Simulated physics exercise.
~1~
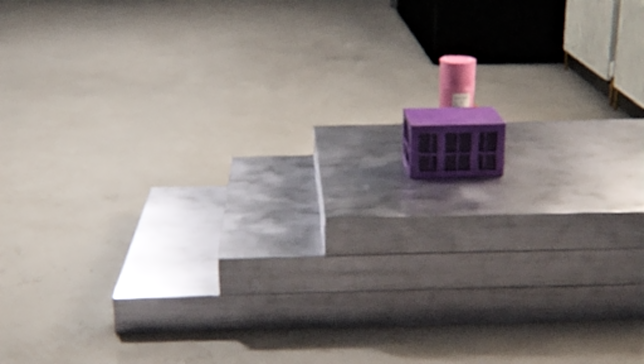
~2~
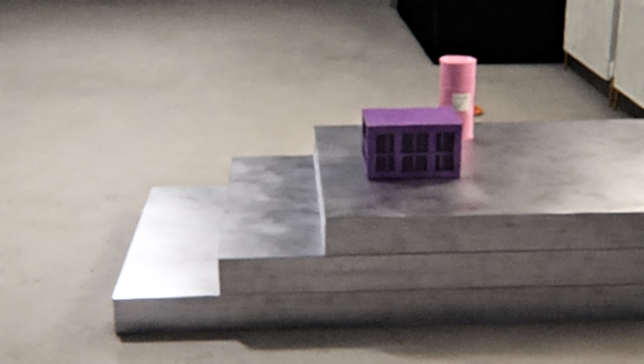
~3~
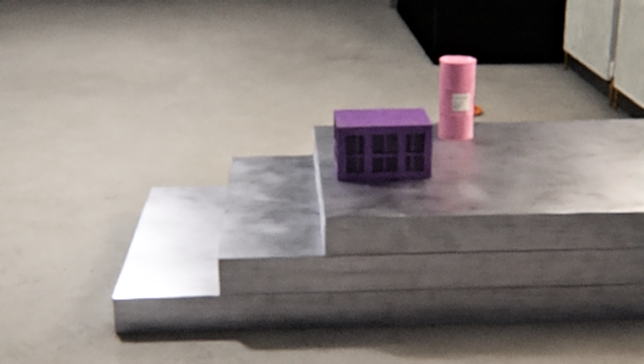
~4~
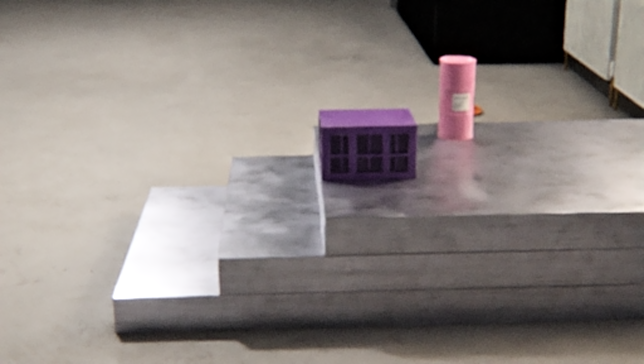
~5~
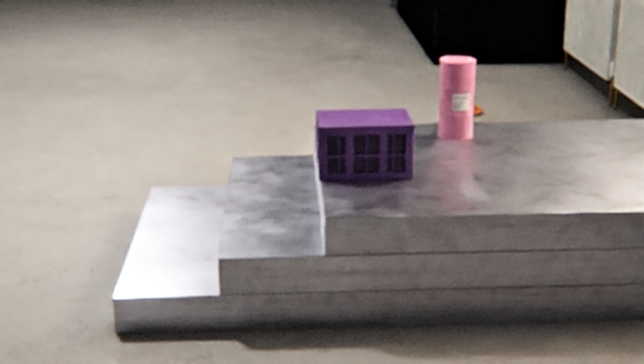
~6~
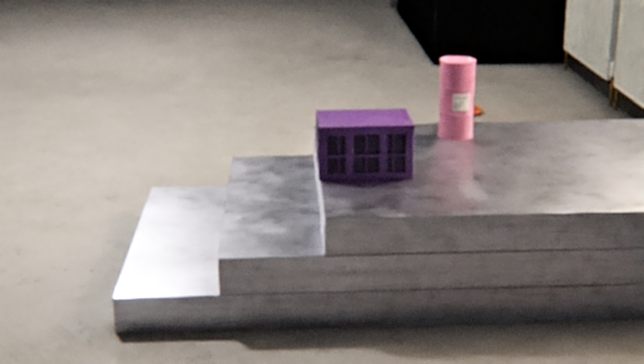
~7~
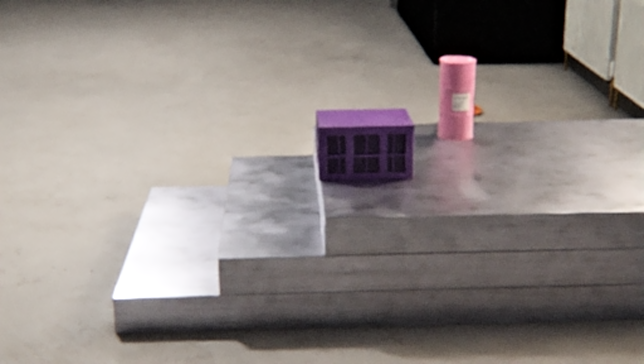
On a gray landing above some steps, a purple crate slid left past a pink canister, slowing as it neared the top step, and came to rest right at the edge without going over, while the canister stayed where it was.
